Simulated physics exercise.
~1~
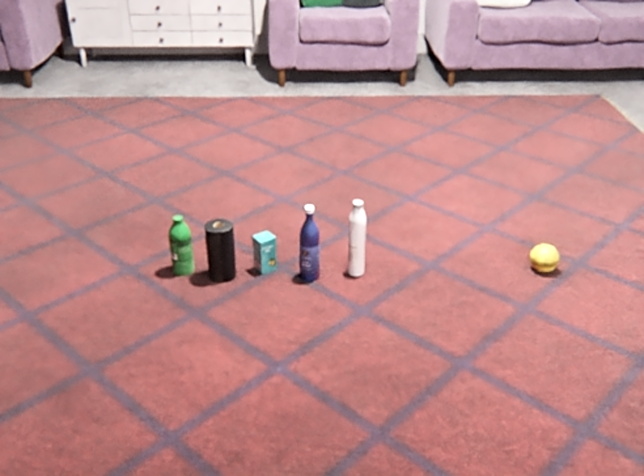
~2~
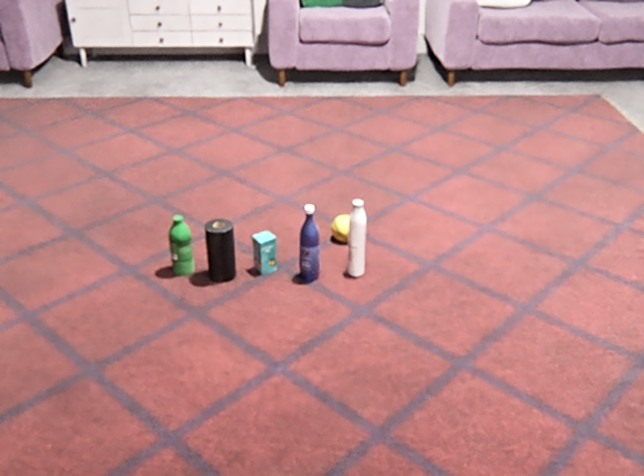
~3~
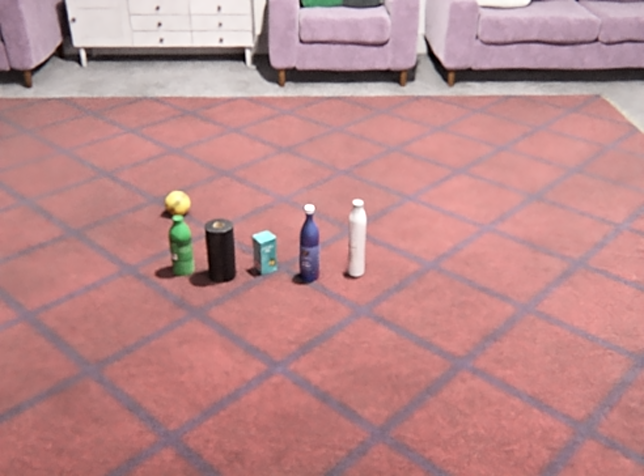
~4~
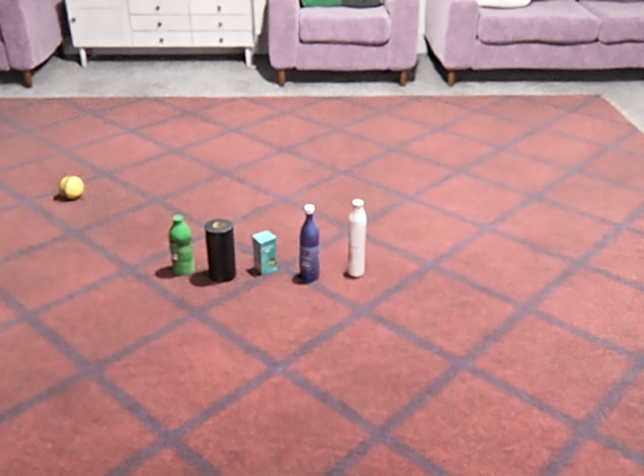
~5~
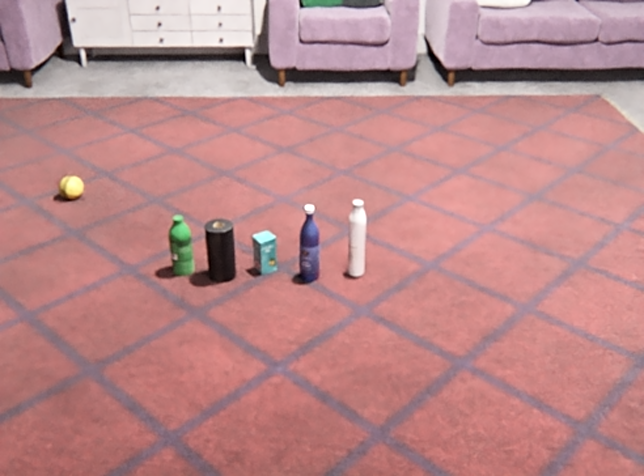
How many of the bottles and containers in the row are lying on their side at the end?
None of them are. The green, blue and white bottles, the black cylinder and the turquoise carton are all still upright.
